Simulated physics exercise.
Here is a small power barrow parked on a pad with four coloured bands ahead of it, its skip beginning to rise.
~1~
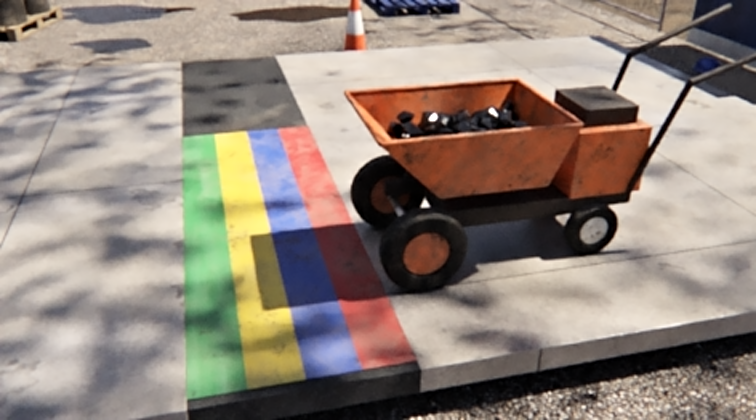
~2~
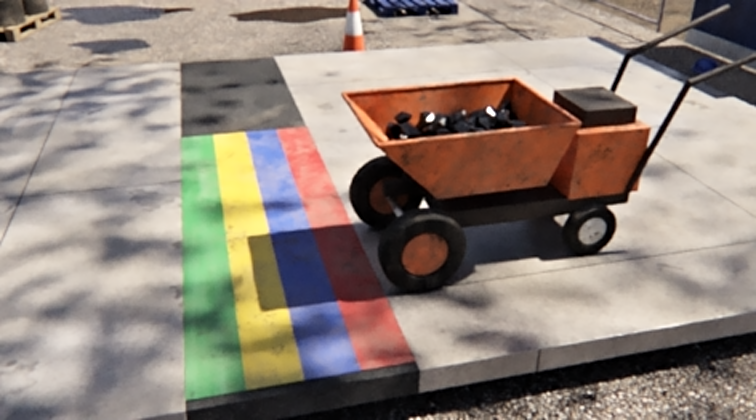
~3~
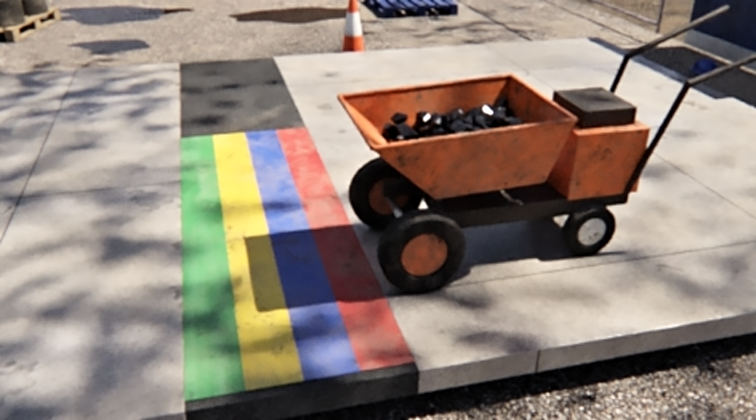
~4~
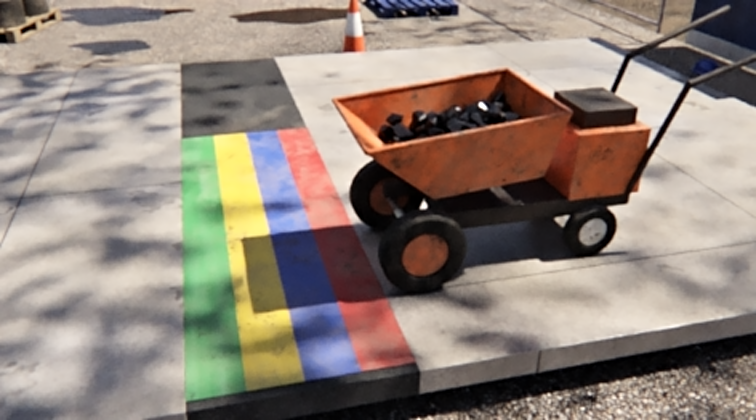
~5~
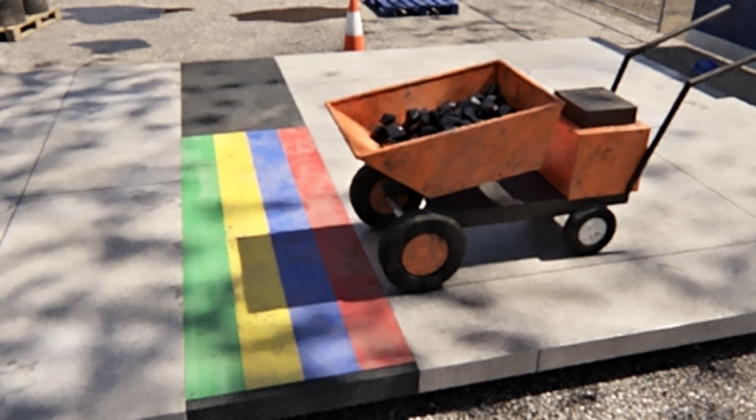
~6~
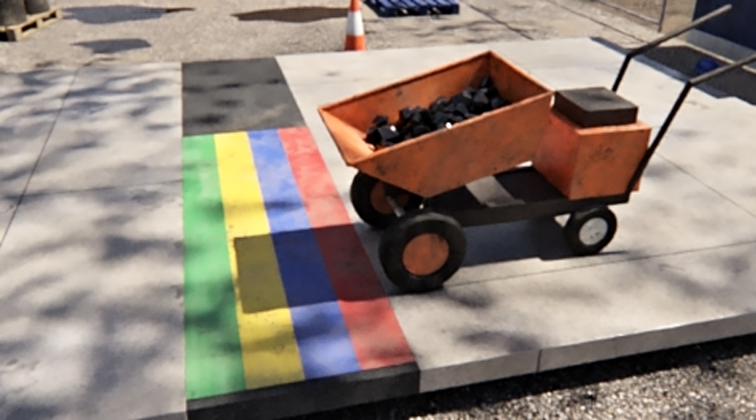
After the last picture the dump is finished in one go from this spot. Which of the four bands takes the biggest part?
The heap favours the yellow strip.
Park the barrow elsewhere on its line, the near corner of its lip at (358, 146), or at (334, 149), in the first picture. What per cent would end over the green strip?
About 30 and 40 per cent.
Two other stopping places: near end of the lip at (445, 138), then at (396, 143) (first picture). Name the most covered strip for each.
In turn: Blue; the strip in yellow.
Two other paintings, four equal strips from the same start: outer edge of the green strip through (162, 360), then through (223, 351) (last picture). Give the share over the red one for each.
First some 0, then 0 per cent.
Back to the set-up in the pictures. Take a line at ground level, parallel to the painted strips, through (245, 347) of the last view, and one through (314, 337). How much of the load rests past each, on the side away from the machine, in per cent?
About 30 and 70 per cent.
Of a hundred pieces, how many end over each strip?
About: Red strip 0, blue strip 5, yellow strip 35, green strip 25 per cent.
Soon after the last picture, skip tipped steeply; all in the skip.
A little later, skip tipped steeply; most in the skip; a stray few over the blue strip; a small part over the yellow strip; a stray few over the green strip.
Later still, skip tipped right over; about a quarter in the skip; a small part over the blue strip; about a third over the yellow strip; about a quarter over the green strip; a small part off the paint.
At rest, skip tipped right over; about a quarter in the skip; none over the red strip; a small part over the blue strip; about a third over the yellow strip; about a quarter over the green strip; a small part off the paint.
